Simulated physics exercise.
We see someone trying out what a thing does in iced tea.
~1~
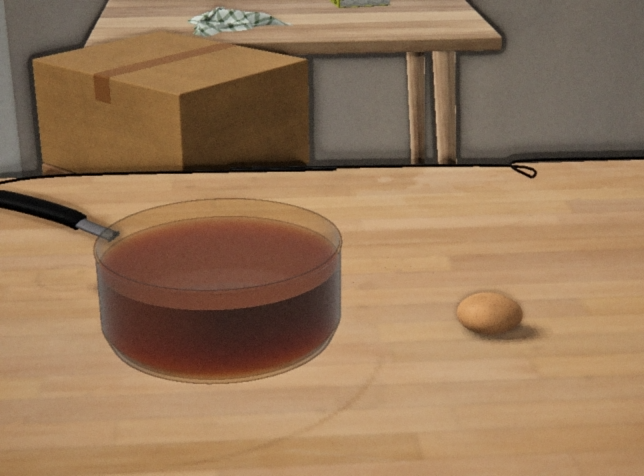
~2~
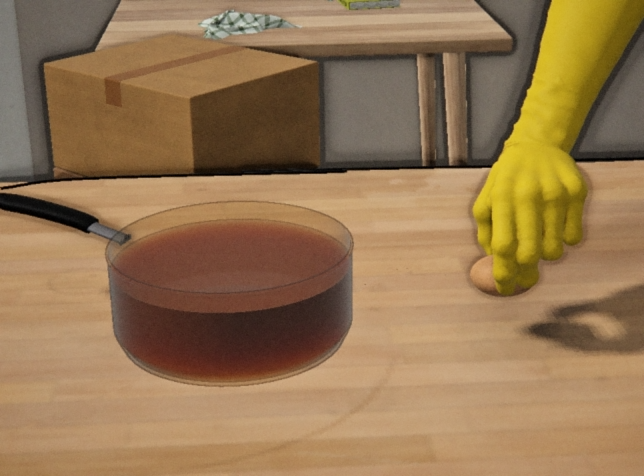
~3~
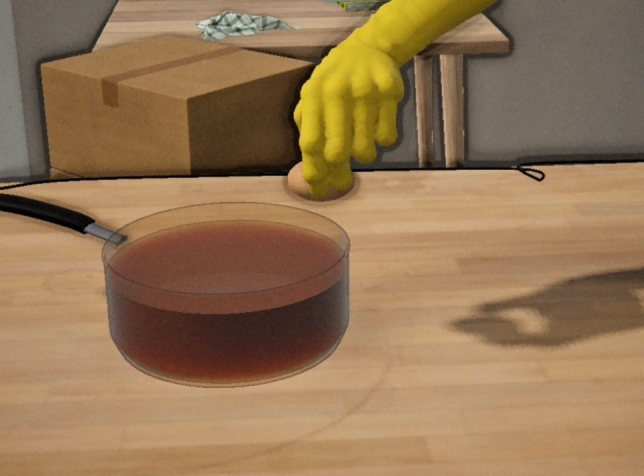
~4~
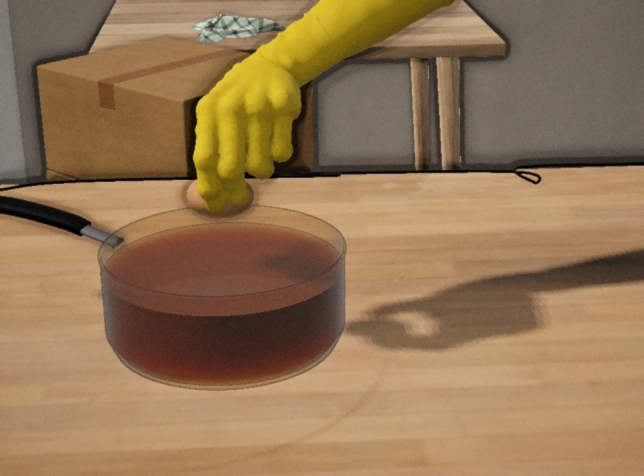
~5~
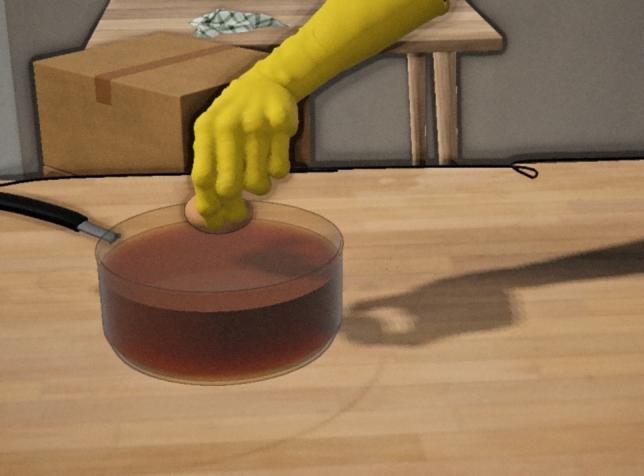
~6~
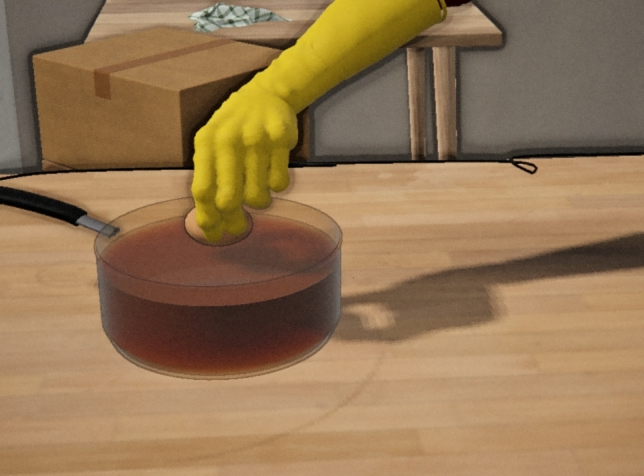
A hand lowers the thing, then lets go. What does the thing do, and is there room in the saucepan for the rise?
What you'd see is that the thing drops down while the saucepan holds everything.
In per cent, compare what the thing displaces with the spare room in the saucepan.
Around 10 percent.
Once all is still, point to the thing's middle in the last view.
Resting centre: About (222, 304).
Next, the egg enters the iced tea; the saucepan is about three quarters full.
After that, the egg goes on down; the saucepan is about three quarters full.
Finally, the egg has sunk; the saucepan is about three quarters full; the top is dry.
